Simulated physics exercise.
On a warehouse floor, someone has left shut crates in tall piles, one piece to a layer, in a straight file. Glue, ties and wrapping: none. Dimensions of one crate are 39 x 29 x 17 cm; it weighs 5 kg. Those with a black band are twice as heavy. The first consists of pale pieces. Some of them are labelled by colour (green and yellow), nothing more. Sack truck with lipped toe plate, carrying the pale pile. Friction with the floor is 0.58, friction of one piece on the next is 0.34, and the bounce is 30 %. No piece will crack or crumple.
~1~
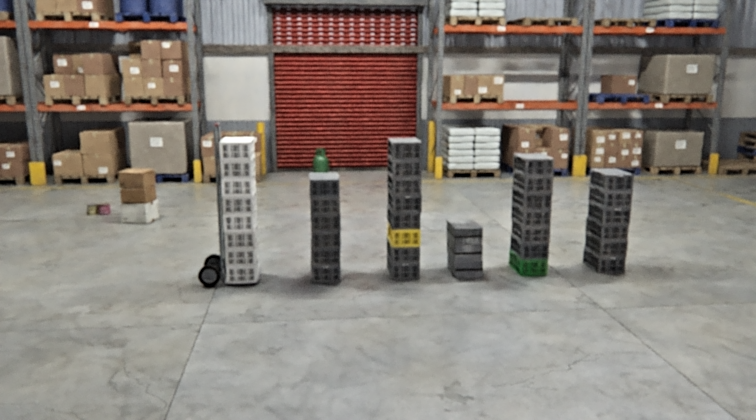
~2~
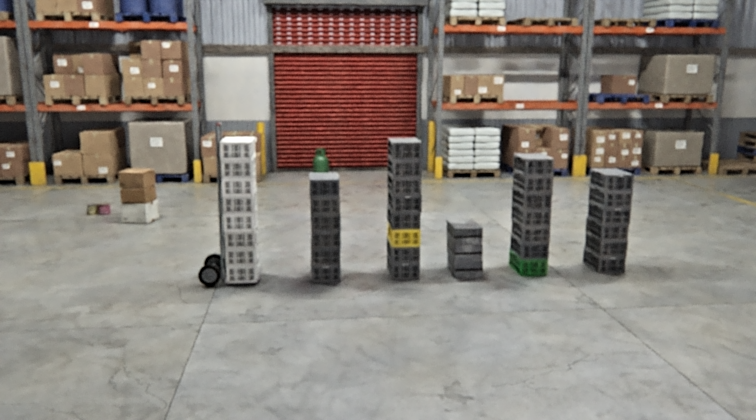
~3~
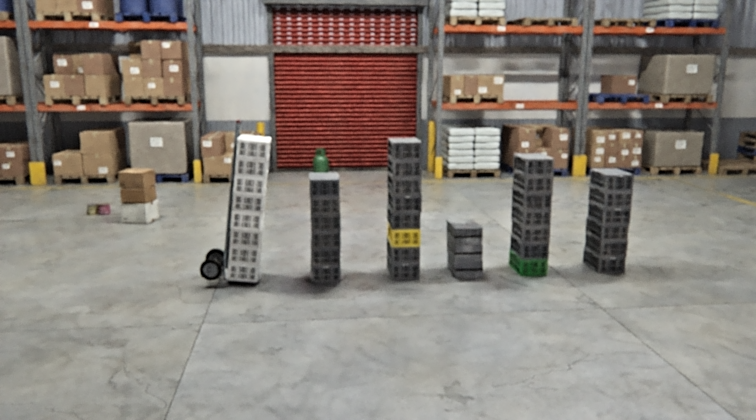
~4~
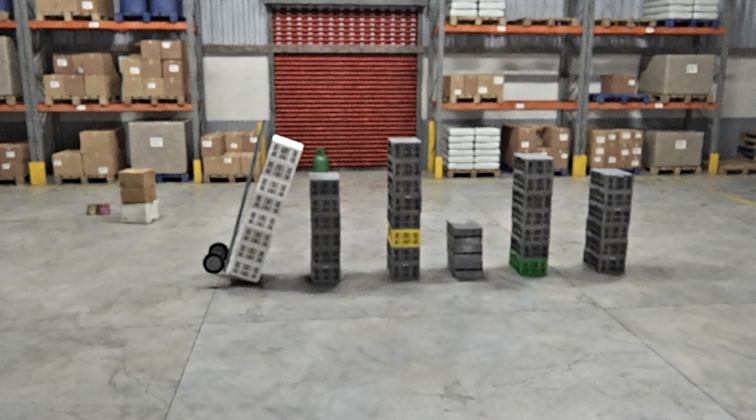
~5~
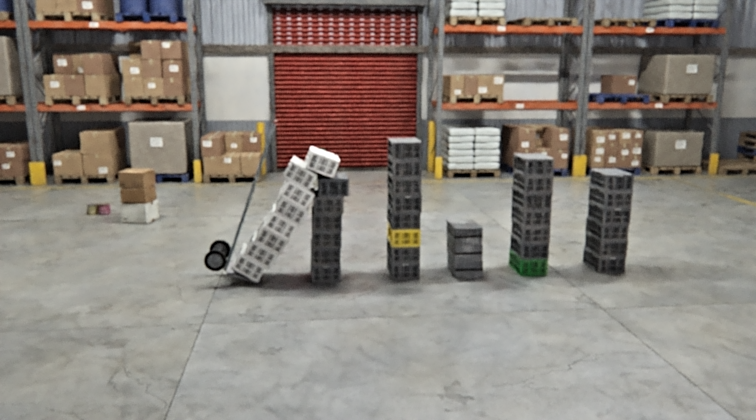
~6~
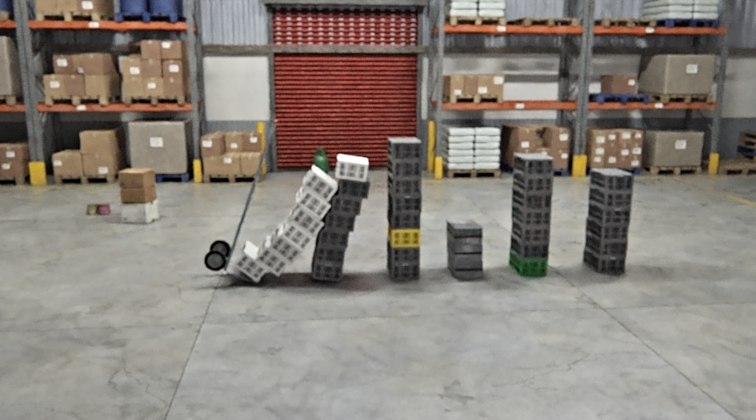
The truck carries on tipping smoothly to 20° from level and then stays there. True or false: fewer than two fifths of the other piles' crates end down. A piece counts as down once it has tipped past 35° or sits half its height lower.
False.
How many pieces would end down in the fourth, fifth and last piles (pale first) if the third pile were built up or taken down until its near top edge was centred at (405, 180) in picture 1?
Pile by pile that makes fourth 0, fifth 0, last 0.
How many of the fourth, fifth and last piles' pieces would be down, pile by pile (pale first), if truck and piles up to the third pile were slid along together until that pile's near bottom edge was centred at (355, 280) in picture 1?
In that case fourth pile 0, fifth pile 0, last pile 0.
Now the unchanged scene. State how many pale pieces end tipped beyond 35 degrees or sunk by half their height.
Count: 8.
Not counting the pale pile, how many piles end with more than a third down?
The answer is 4.
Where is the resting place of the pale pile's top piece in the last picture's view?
It should be centred near (392, 213) in the final frame.
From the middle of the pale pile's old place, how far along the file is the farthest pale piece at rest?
Around 150 centimetres.
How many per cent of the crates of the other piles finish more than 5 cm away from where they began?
It comes to 85 percent shifted.
Then, 0.59 s past the last view, 8 of the pale pile down; 5 of the 30 other crates down; yellow crate 9° from how it stood.
Then, 2.11 s past the last view, 8 of the pale pile down; 15 of the 30 other crates down; yellow crate 30° from how it stood, 7 cm lower; green crate 14 mm from its place.
In the end, 8 of the pale pile down; 20 of the 30 other crates down; yellow crate 31° from how it stood, 7 cm lower; green crate unmoved. That is 67 per cent. From the last view, middles, yellow crate near (440, 239), green crate near (528, 262).
